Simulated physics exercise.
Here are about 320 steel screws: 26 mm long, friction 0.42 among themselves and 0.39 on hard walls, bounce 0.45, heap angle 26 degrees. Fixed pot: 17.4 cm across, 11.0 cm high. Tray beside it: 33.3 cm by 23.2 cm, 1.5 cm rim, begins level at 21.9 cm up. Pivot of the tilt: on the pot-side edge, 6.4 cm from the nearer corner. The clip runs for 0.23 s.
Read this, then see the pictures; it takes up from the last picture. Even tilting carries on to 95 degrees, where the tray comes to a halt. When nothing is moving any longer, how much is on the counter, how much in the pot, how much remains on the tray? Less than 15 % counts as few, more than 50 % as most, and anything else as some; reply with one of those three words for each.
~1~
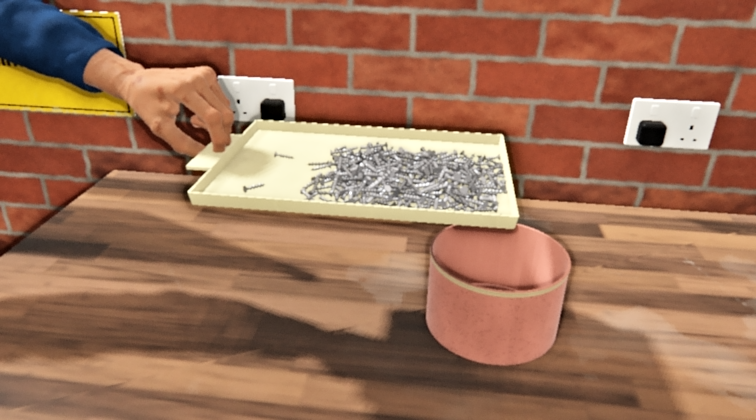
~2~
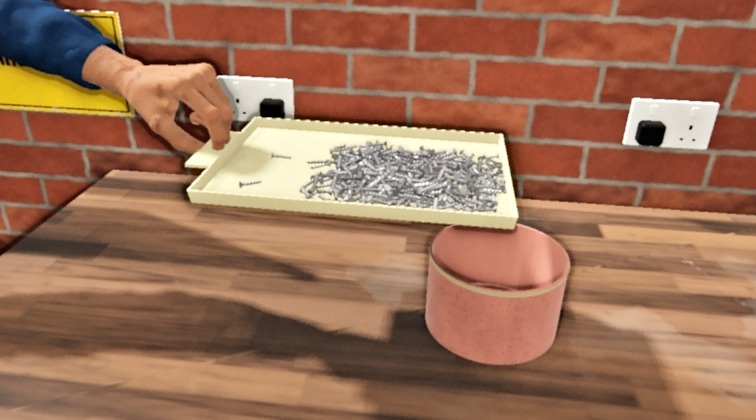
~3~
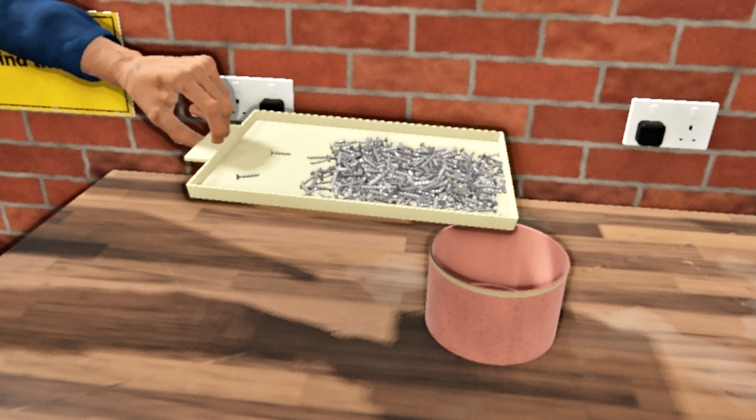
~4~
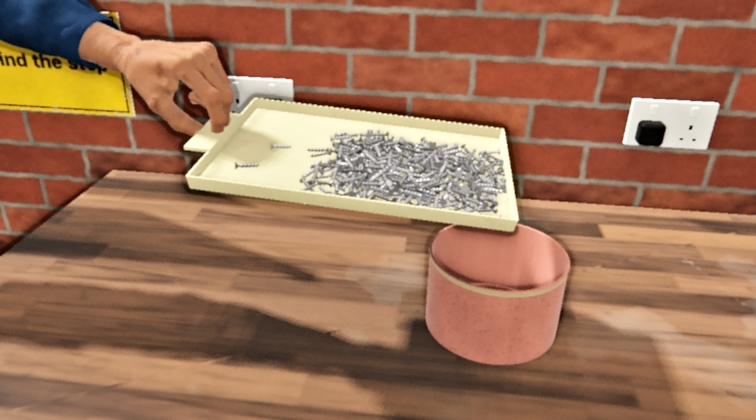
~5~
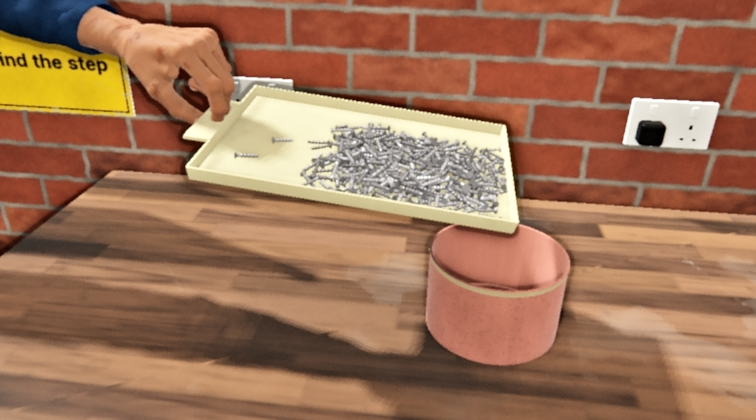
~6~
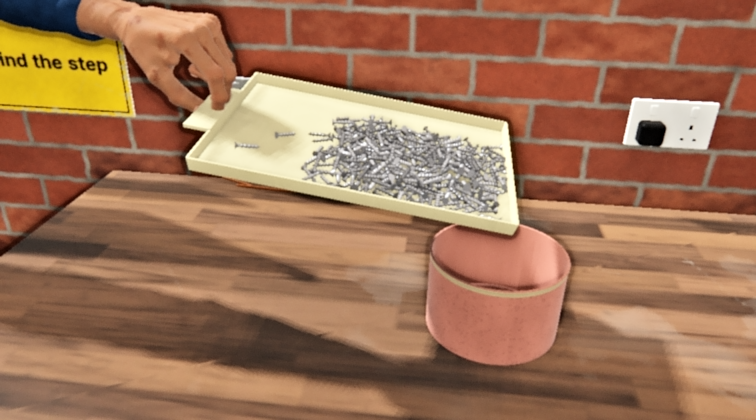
Here it is: Counter: Most, pot: Few, tray: Few.
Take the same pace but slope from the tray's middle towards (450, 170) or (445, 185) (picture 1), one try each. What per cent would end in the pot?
70 and 45 %.
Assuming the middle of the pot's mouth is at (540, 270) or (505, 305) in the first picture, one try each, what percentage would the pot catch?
I'd say some 20 per cent for the first and some 95 per cent for the second.
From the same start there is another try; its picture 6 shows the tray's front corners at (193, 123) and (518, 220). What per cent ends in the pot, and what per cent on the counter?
Pot 25, counter 75.
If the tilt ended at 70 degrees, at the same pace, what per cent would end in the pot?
5 per cent.
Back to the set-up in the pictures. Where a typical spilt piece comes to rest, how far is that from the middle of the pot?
18 cm.
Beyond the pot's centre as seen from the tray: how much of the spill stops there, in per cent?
Roughly 70 percent of the spill.
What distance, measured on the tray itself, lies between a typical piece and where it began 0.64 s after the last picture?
Around 5 centimetres.
Then, 0.64 s after the last picture, tilt 50 degrees; the tray holds 100 %, the pot 0 %.
Then, 1.07 s after the last picture, tilt 77 degrees; the tray holds 30 %, the pot 5 %.
Then, 1.57 s after the last picture, tilt 95 degrees; the tray holds 0 %, the pot 5 %.
In the end, counter 95 %, pot 5 %, tray 0 %.
